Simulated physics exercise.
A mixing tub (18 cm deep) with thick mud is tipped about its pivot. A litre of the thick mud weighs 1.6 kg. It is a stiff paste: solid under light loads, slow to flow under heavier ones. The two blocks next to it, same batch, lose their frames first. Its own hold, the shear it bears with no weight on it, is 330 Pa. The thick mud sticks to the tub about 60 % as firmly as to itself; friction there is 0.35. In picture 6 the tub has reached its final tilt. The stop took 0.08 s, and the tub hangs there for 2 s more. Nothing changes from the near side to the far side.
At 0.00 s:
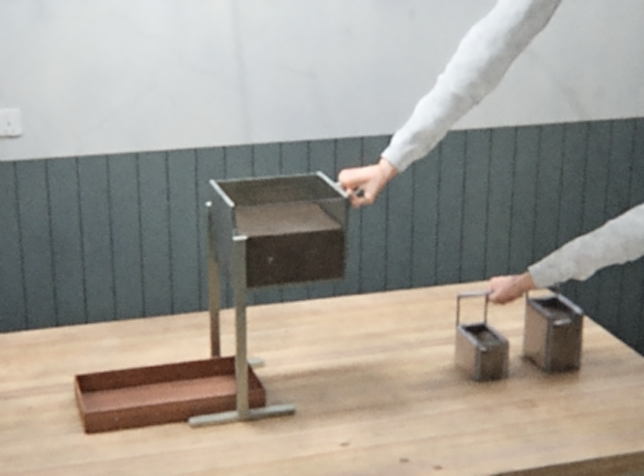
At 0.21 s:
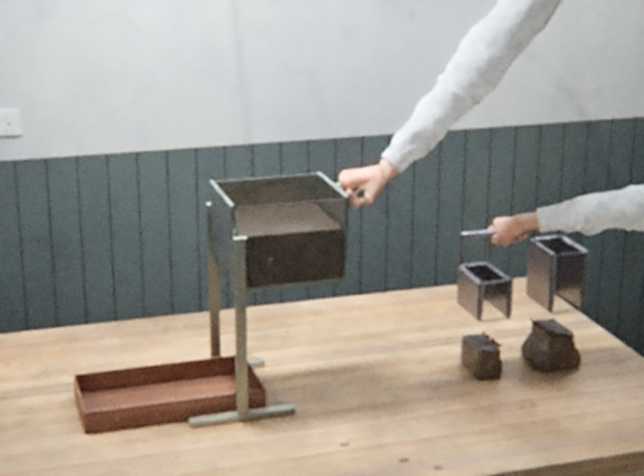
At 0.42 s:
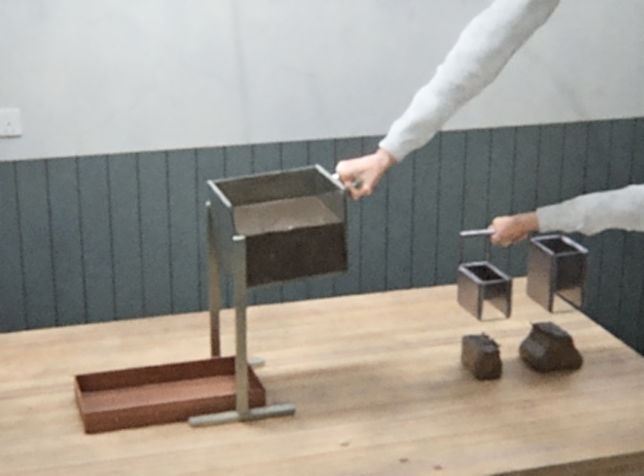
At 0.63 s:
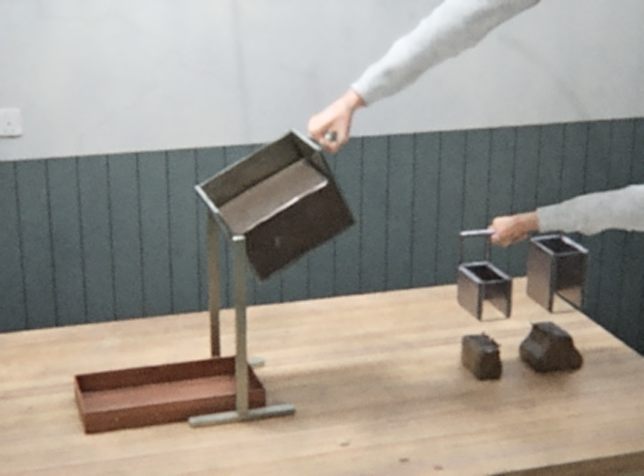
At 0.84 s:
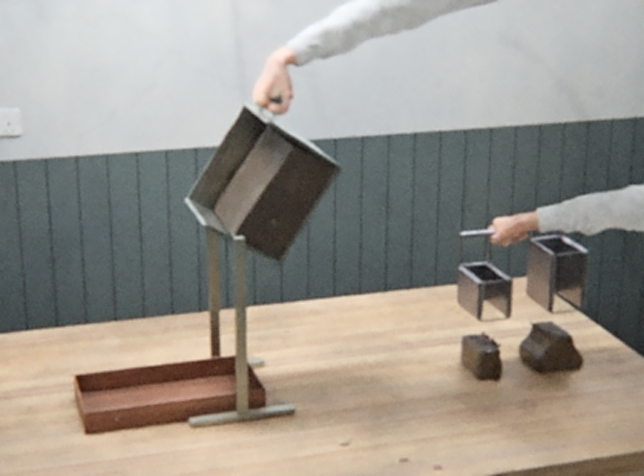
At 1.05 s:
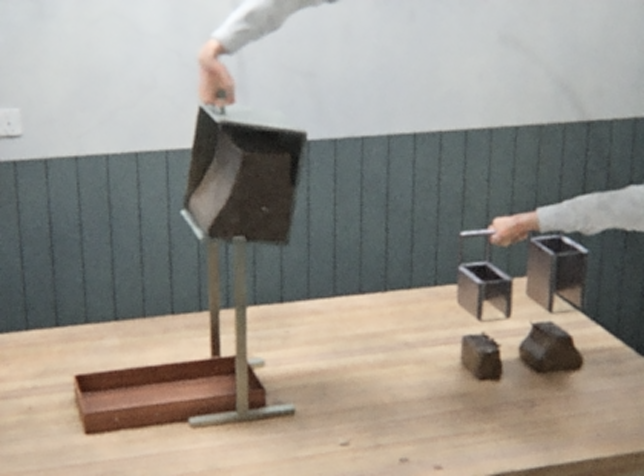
Mud-filled tub on a stand being hand-tilted steeply leftward after another hand lifts moulds off two blocks, the larger one slumping.
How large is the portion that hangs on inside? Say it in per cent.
Close to 57 per cent.
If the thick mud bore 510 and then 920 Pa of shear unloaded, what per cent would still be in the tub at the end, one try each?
In turn about 65 %, 100 %.
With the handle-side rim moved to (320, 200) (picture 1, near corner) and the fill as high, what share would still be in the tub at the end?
Then about 75 %.
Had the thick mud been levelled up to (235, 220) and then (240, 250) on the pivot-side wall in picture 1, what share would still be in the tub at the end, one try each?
In turn about 45 %, 80 %.
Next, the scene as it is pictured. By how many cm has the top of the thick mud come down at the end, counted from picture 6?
Roughly 10 cm.
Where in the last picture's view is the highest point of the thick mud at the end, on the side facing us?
Near (273, 197).
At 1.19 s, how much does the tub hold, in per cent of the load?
About 85 %.
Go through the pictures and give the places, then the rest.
Handle-side rim at (346, 198), tilt 0 degrees; top of the thick mud at (298, 231); blocks stand 7.9 cm, 12 cm (left to right), in the first picture.
Handle-side rim at (346, 198), tilt 0 degrees; top of the thick mud at (298, 231); blocks stand 7.7 cm, 9.5 cm (left to right), in the second picture.
Handle-side rim at (343, 191), tilt 4 degrees; top of the thick mud at (337, 222); blocks stand 7.7 cm, 8.8 cm (left to right), in the third picture.
Handle-side rim at (318, 152), tilt 28 degrees; top of the thick mud at (327, 182); blocks stand 7.7 cm, 8.8 cm (left to right), in the fourth picture.
Handle-side rim at (268, 125), tilt 57 degrees; top of the thick mud at (296, 147); blocks stand 7.7 cm, 8.8 cm (left to right), in the fifth picture.
Handle-side rim at (220, 124), tilt 80 degrees; top of the thick mud at (248, 152); blocks stand 7.7 cm, 8.8 cm (left to right), in the sixth picture.
After 1.19 s, the tub is at 80 degrees and holds 87 %.
After 1.36 s, the tub is at 80 degrees and holds 63 %.
After 1.53 s, the tub is at 80 degrees and holds 57 %.
After 1.70 s, the tub is at 80 degrees and holds 57 %.
After 3.05 s, at the end, the tub is at 80 degrees and holds 57 %.
